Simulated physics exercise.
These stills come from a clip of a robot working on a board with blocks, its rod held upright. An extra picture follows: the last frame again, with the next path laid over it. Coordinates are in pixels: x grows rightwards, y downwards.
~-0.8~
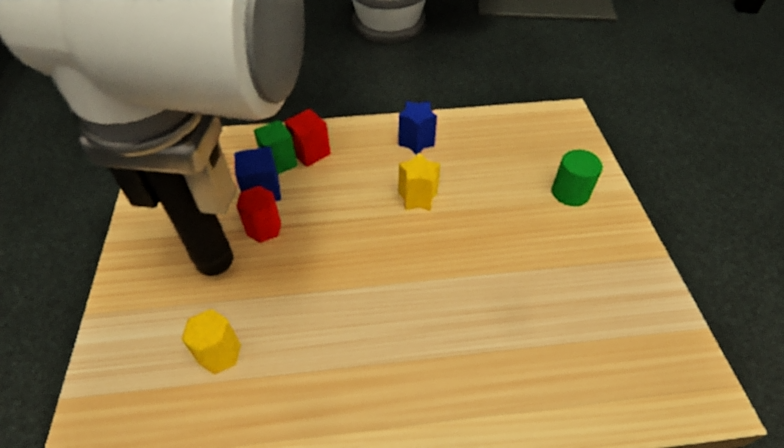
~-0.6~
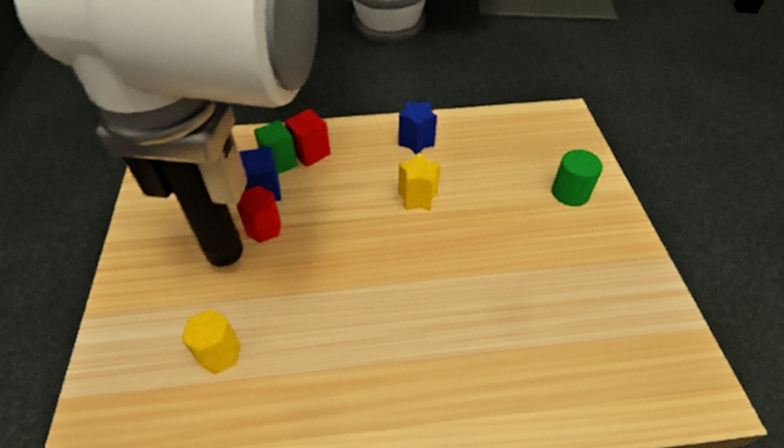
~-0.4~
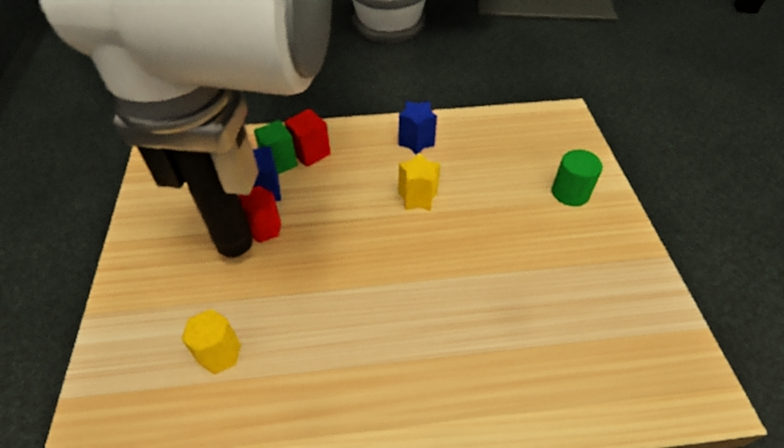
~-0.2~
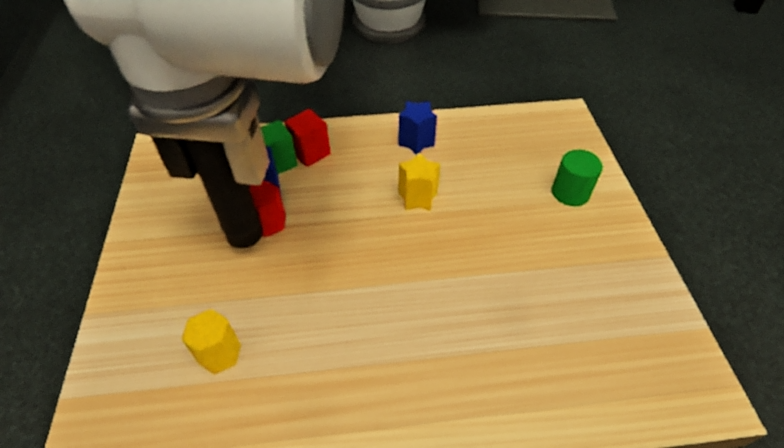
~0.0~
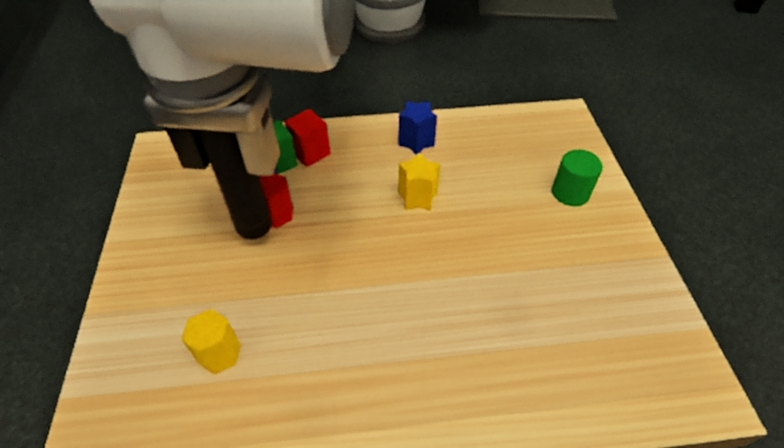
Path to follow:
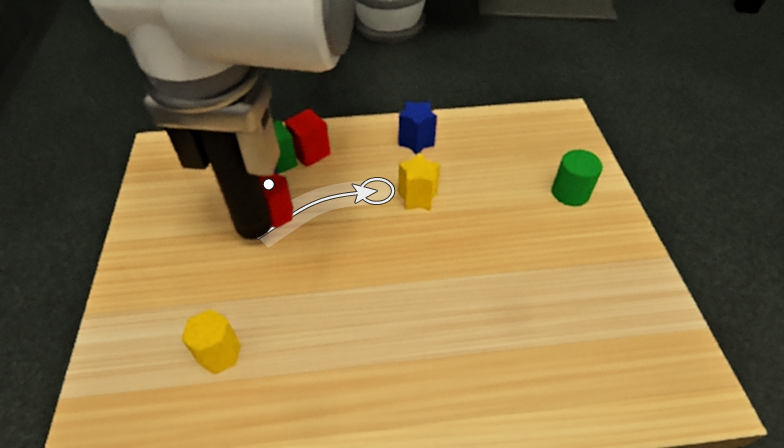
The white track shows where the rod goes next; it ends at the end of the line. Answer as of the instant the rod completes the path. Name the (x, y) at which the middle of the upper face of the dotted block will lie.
The answer is (321, 145).
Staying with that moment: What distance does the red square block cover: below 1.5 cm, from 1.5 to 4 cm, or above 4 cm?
It ends within 1.5 cm of its spot.
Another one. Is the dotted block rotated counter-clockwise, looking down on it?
Going by the path, yes.
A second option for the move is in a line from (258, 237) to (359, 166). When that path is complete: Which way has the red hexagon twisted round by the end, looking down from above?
Anticlockwise.
The line goes from (258, 237) via (295, 213) and (335, 197), ending at (377, 191); the dot is on the red hexagon.
What follows on the original path. One third of the way, rod at (293, 201); red hexagon at (305, 160), turned 15° anticlockwise; green square block at (271, 130).
Two thirds of the way, rod at (334, 185); red hexagon at (321, 145), turned 40° anticlockwise; green square block at (271, 130).
At the end, rod at (377, 179); red hexagon at (321, 145), turned 40° anticlockwise; green square block at (271, 130); red square block unmoved; yellow star unmoved.
